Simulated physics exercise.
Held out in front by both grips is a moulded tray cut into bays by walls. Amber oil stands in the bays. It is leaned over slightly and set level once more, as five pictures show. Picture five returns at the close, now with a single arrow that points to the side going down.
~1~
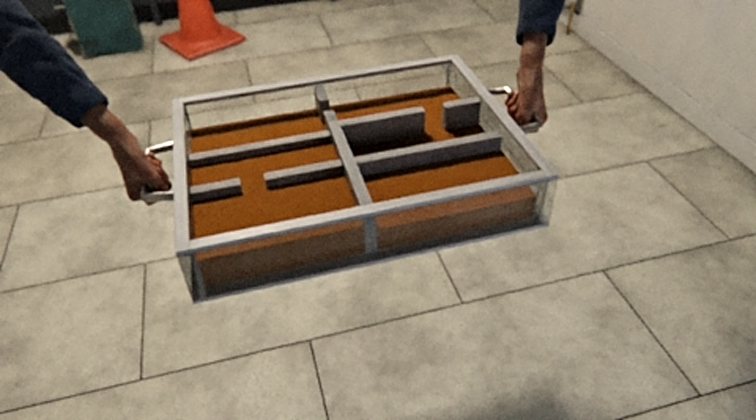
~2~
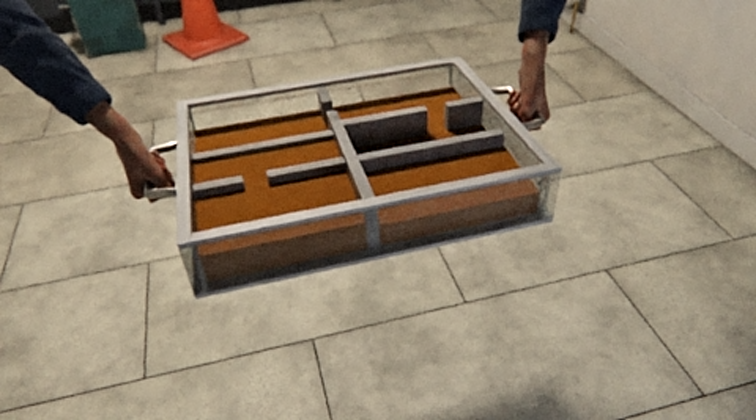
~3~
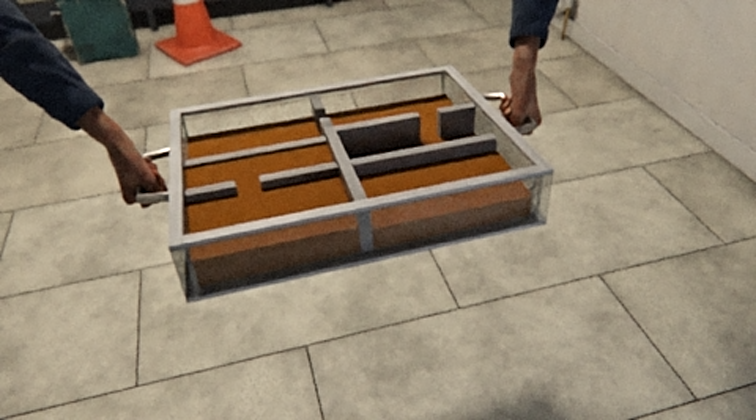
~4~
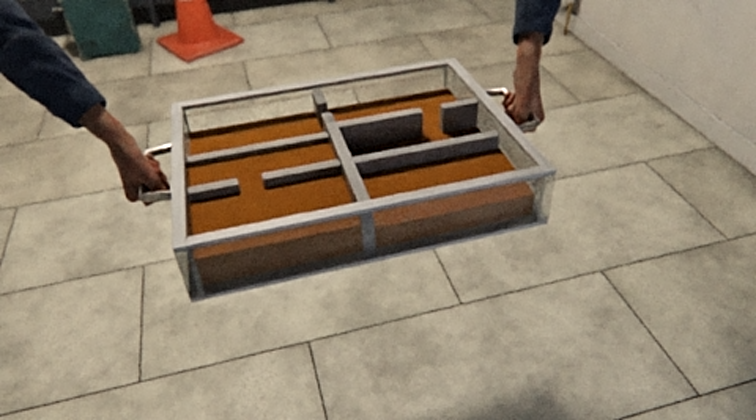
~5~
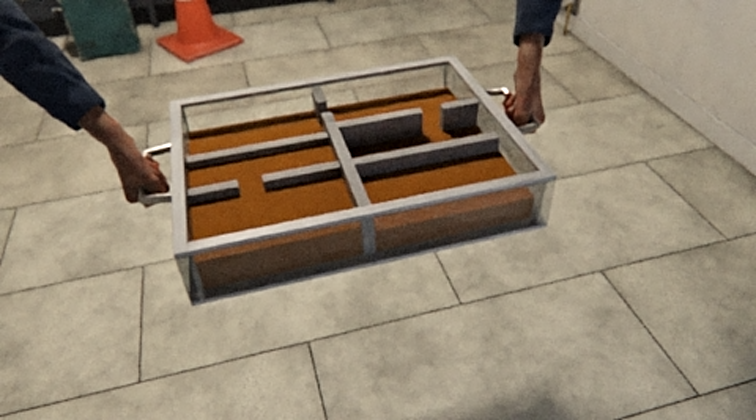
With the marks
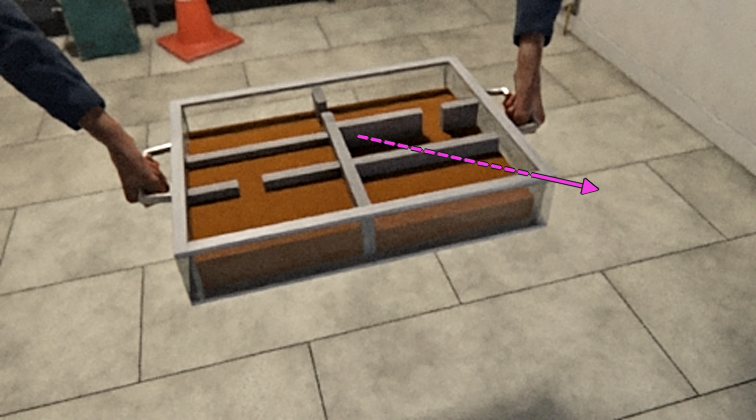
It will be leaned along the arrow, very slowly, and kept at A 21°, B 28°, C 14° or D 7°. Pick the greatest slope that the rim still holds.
That is tilt D.
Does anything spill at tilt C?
Yes.
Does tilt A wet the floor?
Yes, that goes wrong.
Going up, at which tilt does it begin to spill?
The answer is C.
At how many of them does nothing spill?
One of the four.
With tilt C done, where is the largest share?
That is the front right bay.
The arrow ends at (592, 188).
Choosing A, about 41 % goes over the rim.
Choosing B, about 65 % goes over the rim.
Choosing C, about 8 % goes over the rim.
Choosing D, nothing spills; the front left bay holds the most.
